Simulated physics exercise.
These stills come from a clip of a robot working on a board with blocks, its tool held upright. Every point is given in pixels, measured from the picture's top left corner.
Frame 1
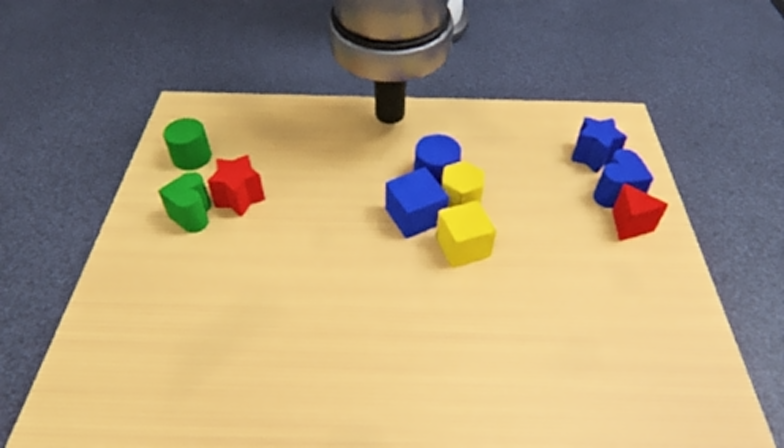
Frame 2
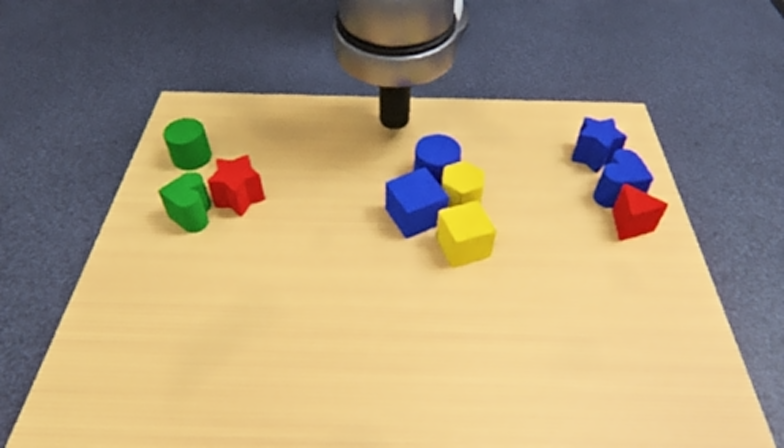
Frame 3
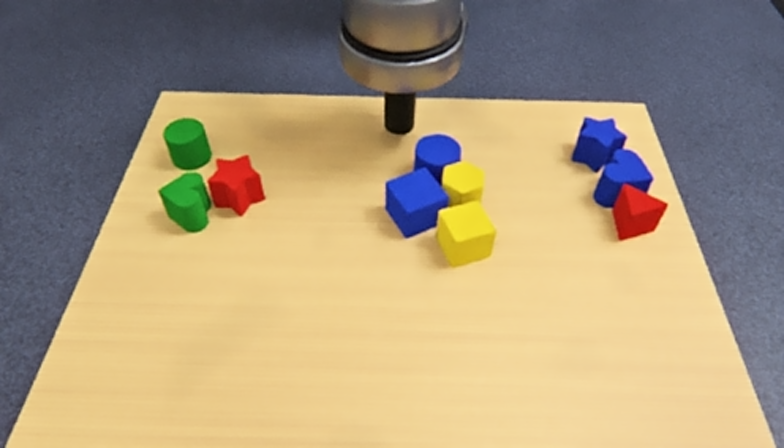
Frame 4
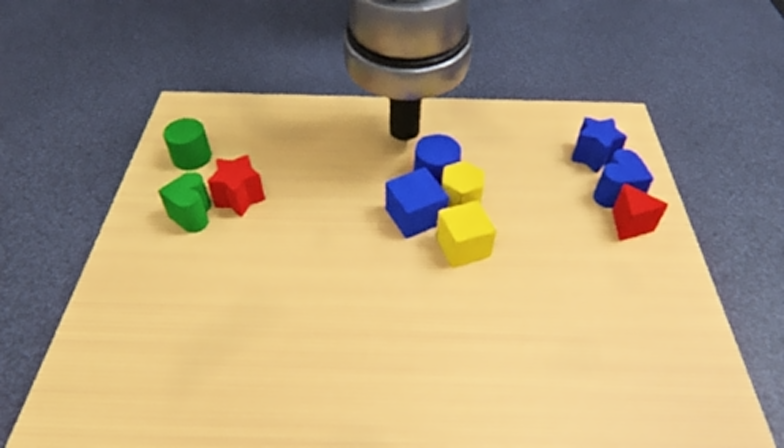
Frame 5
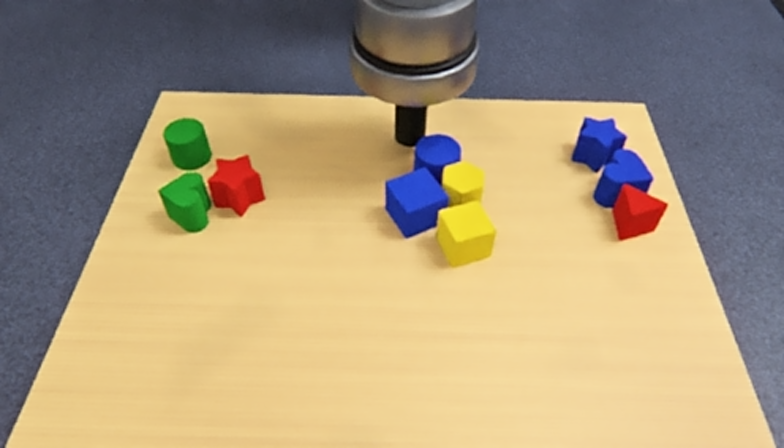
The robot tool moves slightly right and down near the blue cylinder while the blocks stay still.
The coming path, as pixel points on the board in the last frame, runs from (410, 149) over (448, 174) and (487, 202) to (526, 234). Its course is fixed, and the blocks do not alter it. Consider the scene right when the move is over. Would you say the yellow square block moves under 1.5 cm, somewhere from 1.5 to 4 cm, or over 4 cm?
That block covers between 1.5 and 4 cm.
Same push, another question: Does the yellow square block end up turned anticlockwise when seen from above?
Final answer: No.
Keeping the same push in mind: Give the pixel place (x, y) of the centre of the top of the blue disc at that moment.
(545, 242)
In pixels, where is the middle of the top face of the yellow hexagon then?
At (550, 284).
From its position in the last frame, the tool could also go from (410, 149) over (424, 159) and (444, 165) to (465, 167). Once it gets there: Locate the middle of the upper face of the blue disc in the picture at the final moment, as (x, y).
I'd guess (475, 168).
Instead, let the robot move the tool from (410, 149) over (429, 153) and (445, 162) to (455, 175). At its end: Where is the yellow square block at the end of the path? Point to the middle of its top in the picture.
Around (473, 238).
The first path, step by step. One third of the way, tool (449, 162); blue disc (470, 173); yellow hexagon (494, 203); yellow square block (475, 232), turned 45° clockwise.
Two thirds of the way, tool (490, 190); blue disc (514, 204); yellow hexagon (531, 241), turned 20° clockwise; yellow square block (476, 241), turned 75° clockwise.
At the end, tool (530, 223); blue square block still; blue disc (545, 242); yellow hexagon (550, 284), turned 20° clockwise; yellow square block (476, 241), turned 75° clockwise.
